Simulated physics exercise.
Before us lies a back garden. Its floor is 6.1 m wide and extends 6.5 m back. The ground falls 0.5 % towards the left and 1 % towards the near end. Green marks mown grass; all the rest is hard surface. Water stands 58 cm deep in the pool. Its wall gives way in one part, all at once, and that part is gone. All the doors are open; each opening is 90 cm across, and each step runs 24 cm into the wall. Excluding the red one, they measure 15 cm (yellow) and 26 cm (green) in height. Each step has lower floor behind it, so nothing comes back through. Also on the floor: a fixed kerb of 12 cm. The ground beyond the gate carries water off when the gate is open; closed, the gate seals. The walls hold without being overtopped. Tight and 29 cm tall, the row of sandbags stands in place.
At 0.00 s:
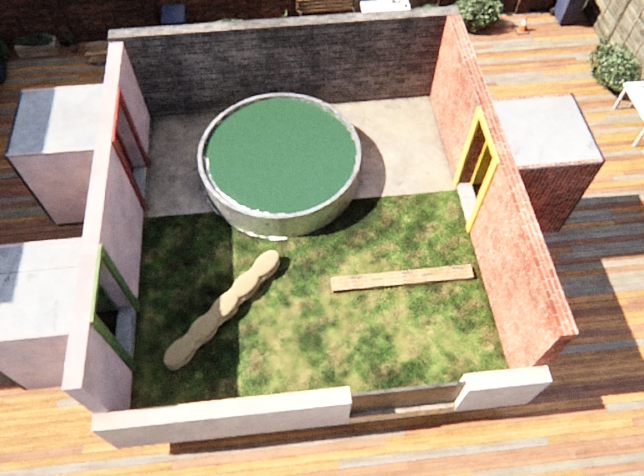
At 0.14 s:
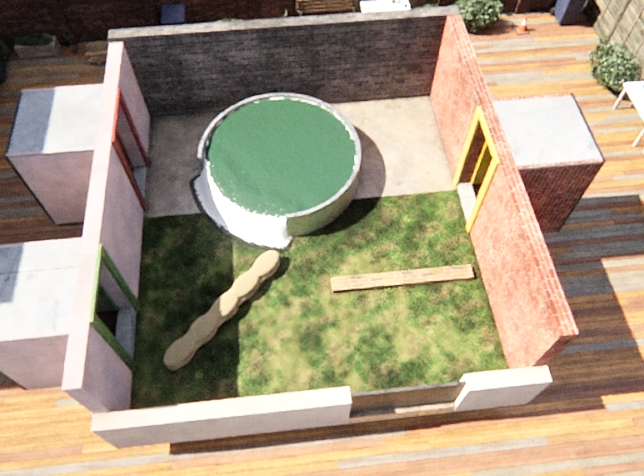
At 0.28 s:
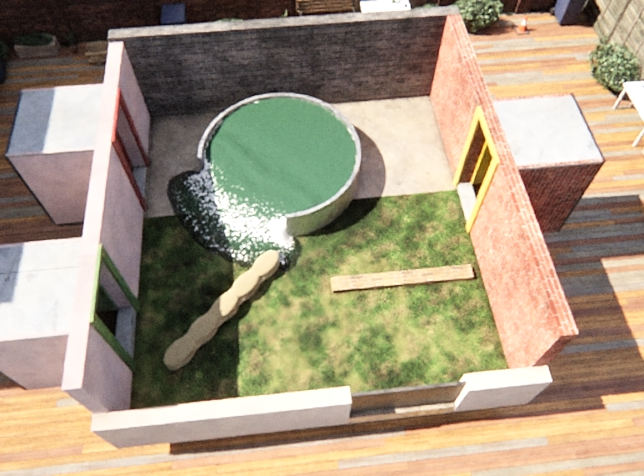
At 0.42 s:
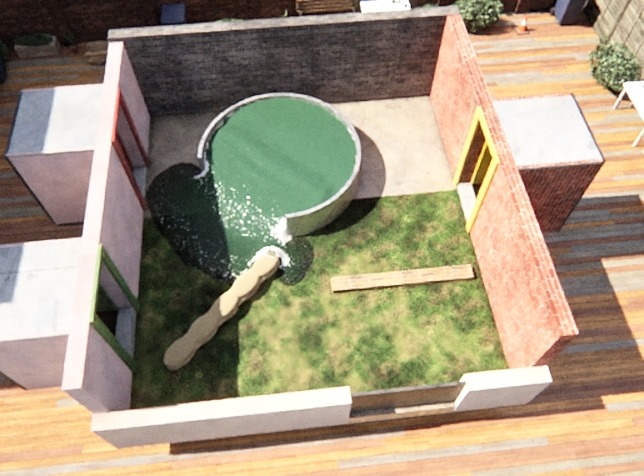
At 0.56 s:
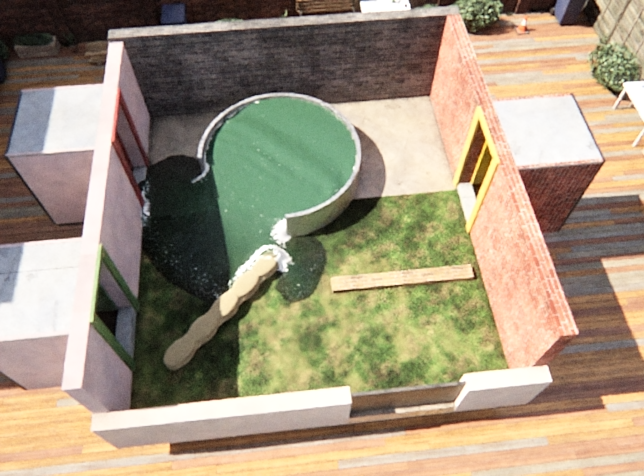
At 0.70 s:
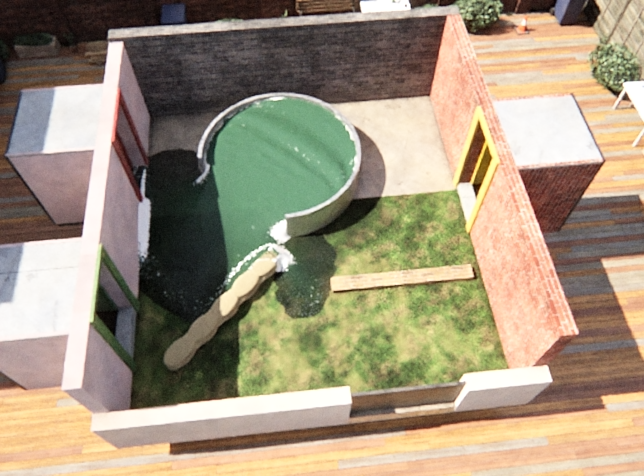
At first, green water lies still in a round pool inside a walled garden with grass, sandbags and a wooden beam. Part of the pool's near-left wall disappears, and water pours out in white foam, then spreads left to the red door and forward along the wavy row of sandbags, darkening the grass.
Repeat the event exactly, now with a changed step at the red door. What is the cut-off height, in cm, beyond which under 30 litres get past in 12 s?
The cut-off lies near 17 cm.
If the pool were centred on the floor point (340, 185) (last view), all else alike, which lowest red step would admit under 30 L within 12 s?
At least roughly 9.0 cm high.
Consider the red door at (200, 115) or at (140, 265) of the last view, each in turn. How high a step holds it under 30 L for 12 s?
Roughly 15 cm, then roughly 30 cm.
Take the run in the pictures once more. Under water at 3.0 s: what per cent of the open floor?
Wet share: Near 50 %.
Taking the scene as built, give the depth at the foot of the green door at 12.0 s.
15.0 cm.
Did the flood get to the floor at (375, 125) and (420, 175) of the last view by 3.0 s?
Untouched; untouched.
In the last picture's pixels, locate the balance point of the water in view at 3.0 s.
Centre of mass: About (227, 242) px.
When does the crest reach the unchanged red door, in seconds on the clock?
At about 8.0 s.
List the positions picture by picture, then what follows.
In the first picture, still water, 58 cm deep, in the pool at (280, 153); the red door at (131, 152) is dry.
In the second picture, the front is at (276, 248), 0.3 m from the gap at (229, 215); 0.5 m2 of floor is wet, 58 cm left at the back.
In the third picture, water pours out at (229, 216) and has run 0.7 m, to (258, 267); about 10 cm deep outside, 58 cm at the back.
In the fourth picture, the front is at (151, 201), 1.1 m from the gap at (230, 216); 3.4 m2 of floor is wet, 58 cm left at the back.
In the fifth picture, water pours out at (230, 216) and has run 1.5 m, to (177, 281); about 7 cm deep outside, 58 cm at the back.
In the sixth picture, the gap is at (230, 217), the front 2.0 m out at (166, 303); the back of the pool holds 58 cm; water is at the red door at (131, 152).
After 1.4 s water covers 25 % of the floor, deepest (33 cm) near (153, 222); 17 cm at the red door, 34 litres in over its 8 cm step.
After 3.0 s water covers 50 % of the floor, deepest (52 cm) near (131, 415); 15 cm at the red door, 74 litres in over its 8 cm step.
After 12.0 s water covers 95 % of the floor, deepest (17 cm) near (212, 417); 9 cm at the red door, 262 litres in over its 8 cm step.
At the red door as built, the water arrived by 0.6 s and peaked near 17 cm at 7.8 s.
With a step of 14 cm, 74 litres would have come in within the 12 s; with 18.5 cm, 18 litres. So under 30 litres takes about 17 cm.
